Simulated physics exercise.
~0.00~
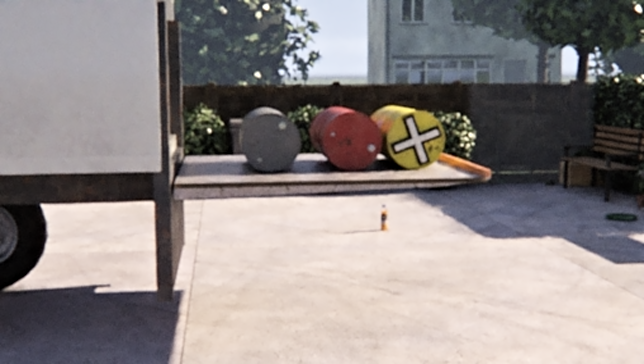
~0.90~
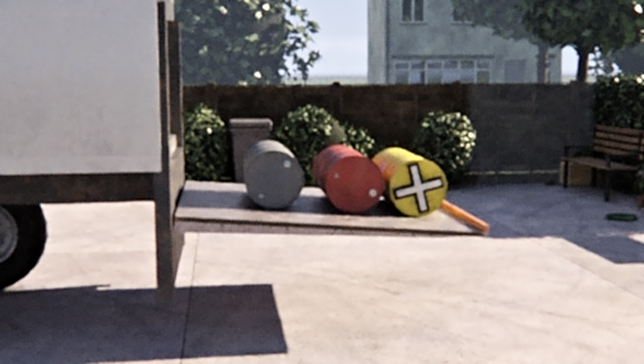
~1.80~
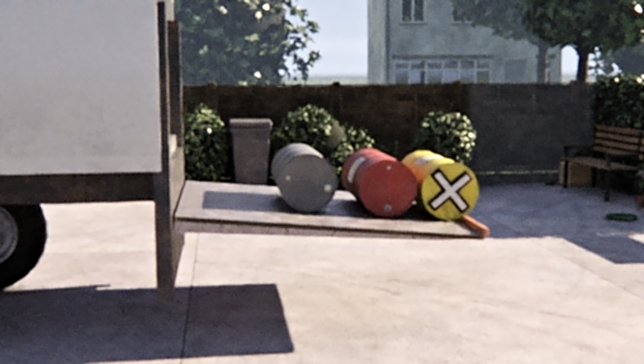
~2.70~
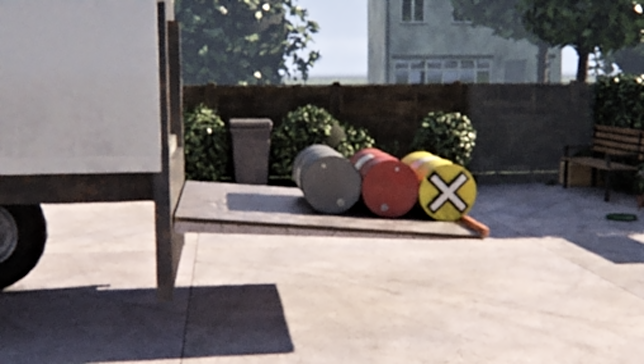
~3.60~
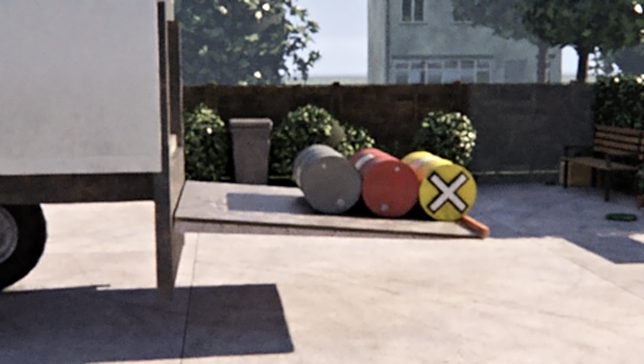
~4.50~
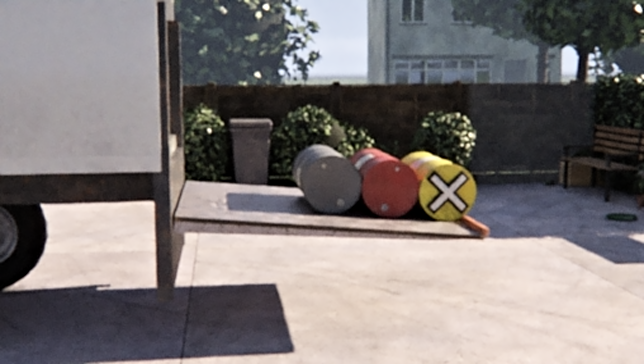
The clip opens on a raised lift plate at the back of a lorry, holding a grey, a red and a yellow drum in a row, with a paved yard, a wall and a bench around it. The plate sinks and tilts down towards its right edge, where an orange stop stands. The drums then roll right down the slope, the white cross on the yellow one turning as it goes. Yellow settles by the stop, and red and grey close up behind it. All three drums end at rest, bunched together on the plate, with none fallen off.
